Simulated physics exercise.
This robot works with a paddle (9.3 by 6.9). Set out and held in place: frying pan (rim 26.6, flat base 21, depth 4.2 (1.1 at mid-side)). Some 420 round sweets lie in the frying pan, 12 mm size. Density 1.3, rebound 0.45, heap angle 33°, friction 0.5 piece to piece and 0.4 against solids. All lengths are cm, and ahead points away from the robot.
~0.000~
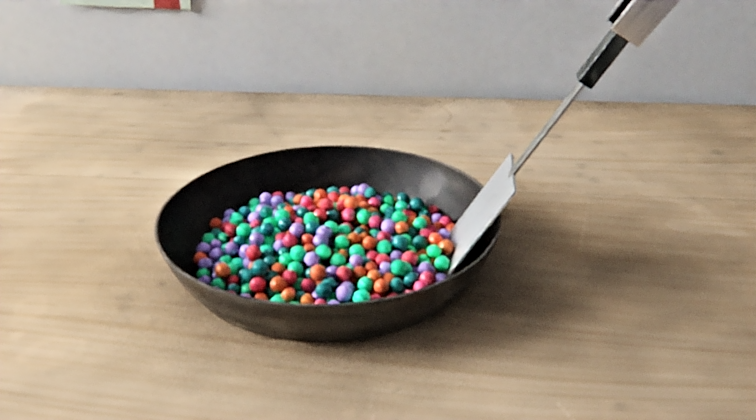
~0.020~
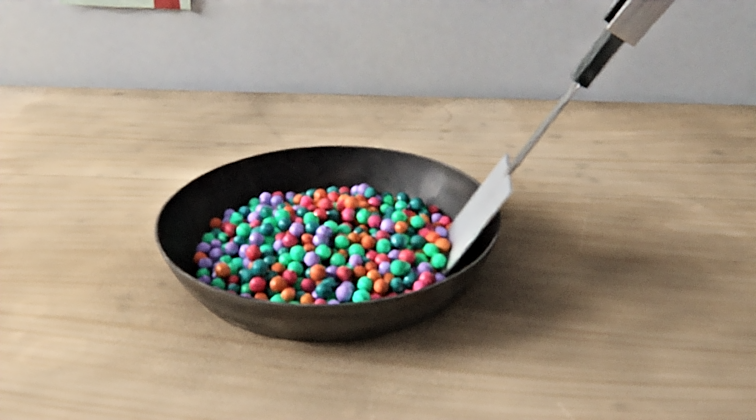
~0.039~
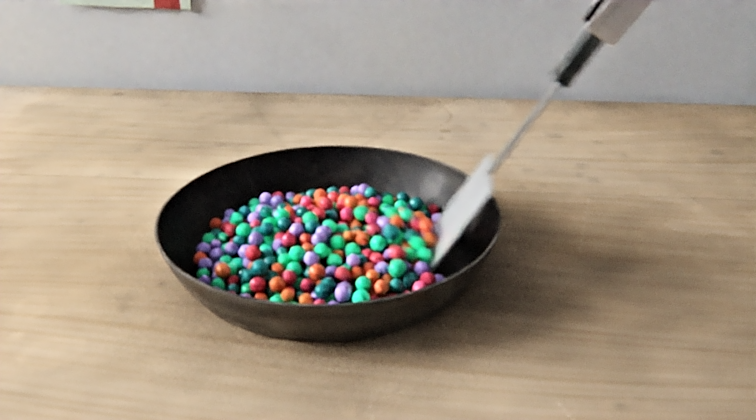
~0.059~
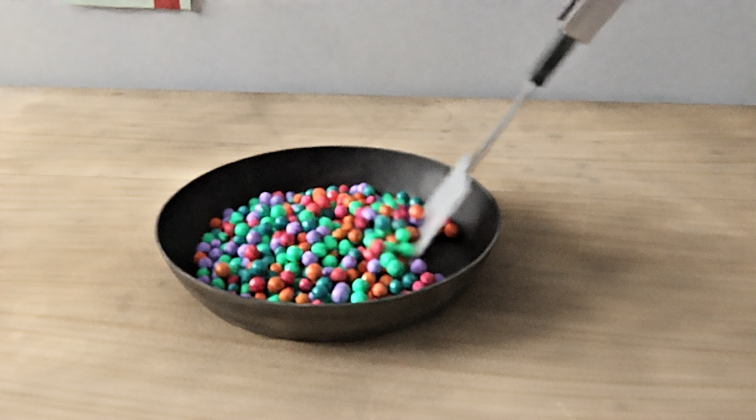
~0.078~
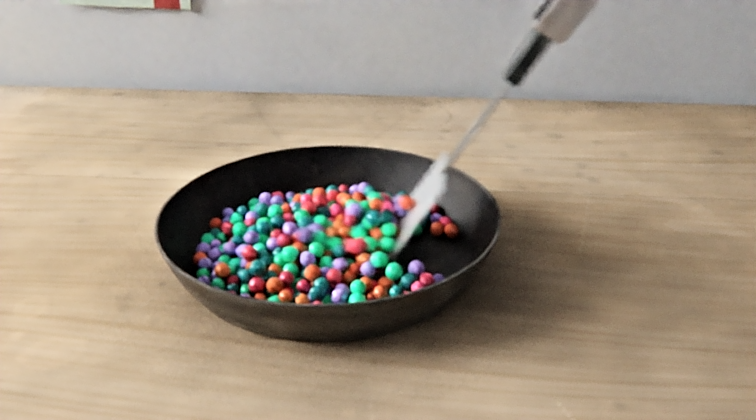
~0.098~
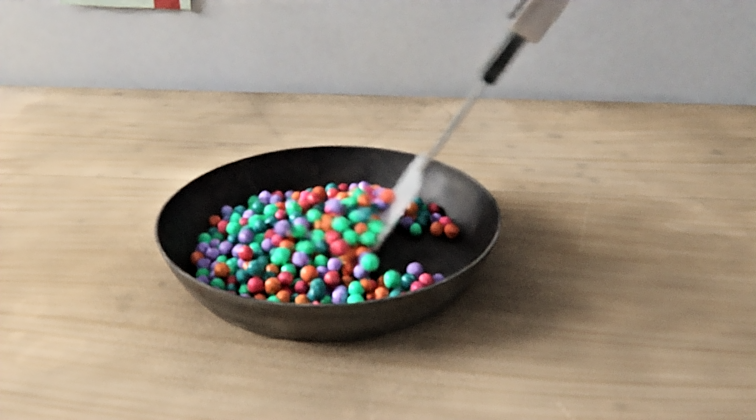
A dark frying pan full of small round sweets in green, red, orange and purple sits on a light wooden table, seen from slightly above against a pale grey wall. A flat pale paddle on a thin rod slants in from the upper right, its blade inside the pan's right side. After barely shifting, the paddle sweeps left through the sweets, pushing them together and baring dark pan behind it, while the camera stays still.
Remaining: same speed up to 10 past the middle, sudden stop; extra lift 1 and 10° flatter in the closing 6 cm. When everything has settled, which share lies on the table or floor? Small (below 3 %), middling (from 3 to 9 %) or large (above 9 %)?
Answer: Large; above 9 % of the round sweets finish on the table or floor.
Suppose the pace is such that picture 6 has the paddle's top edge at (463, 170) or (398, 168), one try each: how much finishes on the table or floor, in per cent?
Some 5 and 20 per cent.
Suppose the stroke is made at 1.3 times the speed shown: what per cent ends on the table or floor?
Some 20 per cent.
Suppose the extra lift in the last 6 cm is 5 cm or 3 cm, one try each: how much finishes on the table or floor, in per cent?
About 15 and 15 per cent.
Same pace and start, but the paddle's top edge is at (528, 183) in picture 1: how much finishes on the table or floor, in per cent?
Some 10 per cent.
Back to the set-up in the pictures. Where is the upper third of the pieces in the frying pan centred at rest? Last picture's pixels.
Near (222, 223).
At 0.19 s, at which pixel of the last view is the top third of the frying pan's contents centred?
At about (255, 218).
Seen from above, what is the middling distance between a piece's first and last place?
Roughly 3 cm.
By 0.15 s, sloping 58°, highest piece 6 above the table; 421 in the frying pan.
By 0.19 s, sloping 54°, highest piece 6 above the table; 421 in the frying pan.
By 0.42 s, sloping 48°, highest piece 10 above the table; 367 in the frying pan, 38 on the table or floor, 16 on the blade or in flight.
By 1.47 s, sloping 48°, highest piece 5 above the table; 367 in the frying pan, 54 on the table or floor.
Final count, 367 in the frying pan, 54 on the table or floor. That is 13 % on the table or floor.
